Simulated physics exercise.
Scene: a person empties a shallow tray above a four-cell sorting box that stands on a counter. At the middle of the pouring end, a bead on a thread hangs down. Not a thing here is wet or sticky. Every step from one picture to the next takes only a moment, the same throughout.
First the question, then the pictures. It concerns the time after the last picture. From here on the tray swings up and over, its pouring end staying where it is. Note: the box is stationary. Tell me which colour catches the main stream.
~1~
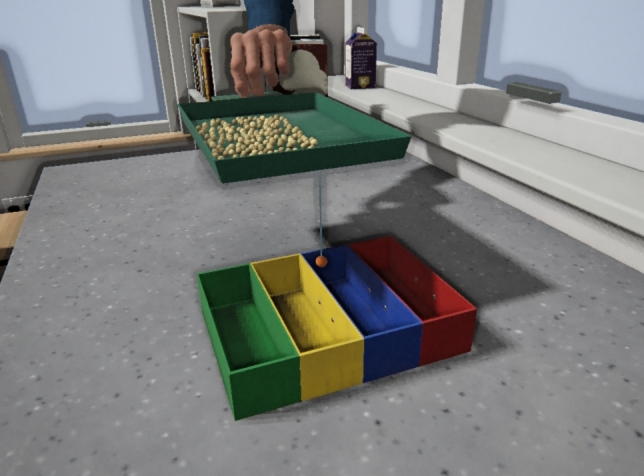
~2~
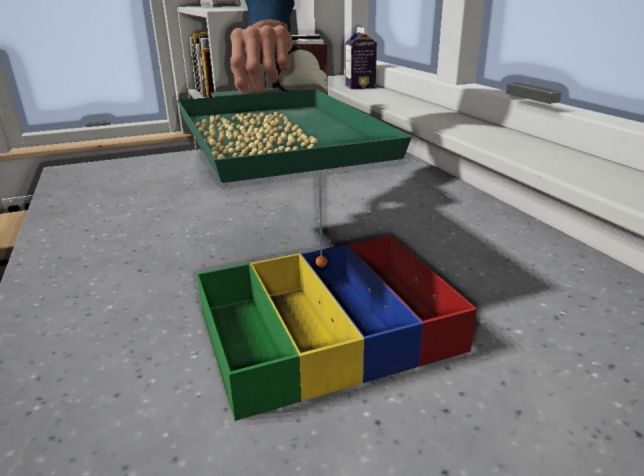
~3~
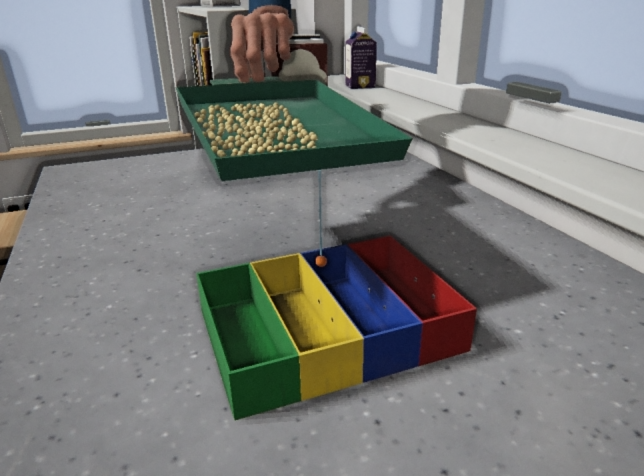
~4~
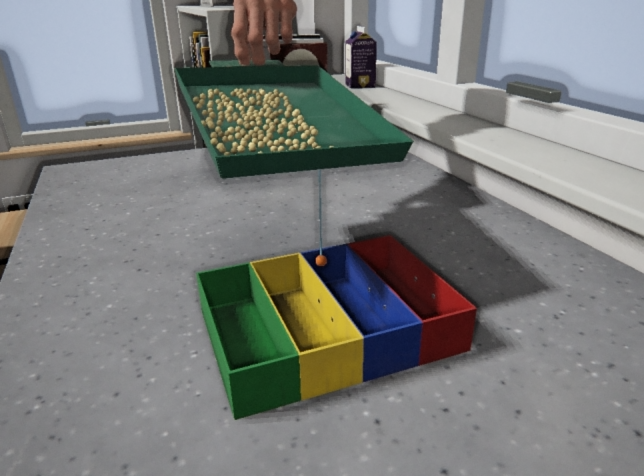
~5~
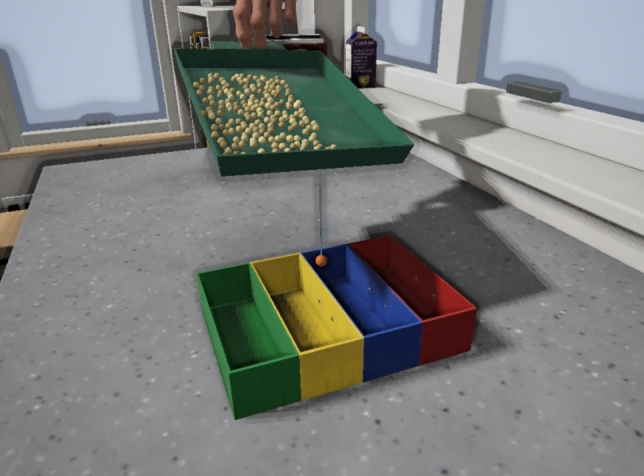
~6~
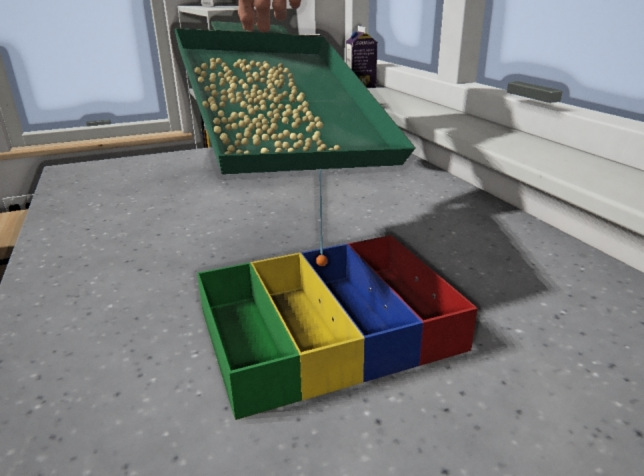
The red cell catches it.
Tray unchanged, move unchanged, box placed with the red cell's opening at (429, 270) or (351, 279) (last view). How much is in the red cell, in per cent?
First position: Some 30 %; second position: Some 40 %.
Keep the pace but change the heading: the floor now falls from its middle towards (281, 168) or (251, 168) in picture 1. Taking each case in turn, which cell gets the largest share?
The green cell, then the green cell.
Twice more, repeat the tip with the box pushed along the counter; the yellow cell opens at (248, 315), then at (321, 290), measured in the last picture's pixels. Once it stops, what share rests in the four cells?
50 % for the first, 100 % for the second.
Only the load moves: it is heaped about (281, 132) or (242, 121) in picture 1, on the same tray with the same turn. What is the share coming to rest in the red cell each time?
You'd see roughly 60 per cent first and roughly 50 per cent second.
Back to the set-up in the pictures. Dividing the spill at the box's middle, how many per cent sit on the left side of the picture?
Looks to be around 0 per cent of the spill.
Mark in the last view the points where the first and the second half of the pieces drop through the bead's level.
Earlier half at (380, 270), later half at (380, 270).
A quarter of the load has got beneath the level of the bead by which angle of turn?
Around 110 degrees of turn.
Soon after the last picture, tray tipped steeply; nearly all on the tray; a small part falling or outside the box.
A little later, tray tipped past a quarter turn; about two thirds on the tray; a small part in the red cell; a stray few in the blue cell; about a quarter falling or outside the box.
Later still, tray tipped past a quarter turn; about half in the red cell; about a third in the blue cell; a small part in the yellow cell; a stray few in the green cell; a small part falling or outside the box.
At rest, tray tipped past a quarter turn; about half in the red cell; about a third in the blue cell; a small part in the yellow cell; a stray few in the green cell; a small part outside the box.
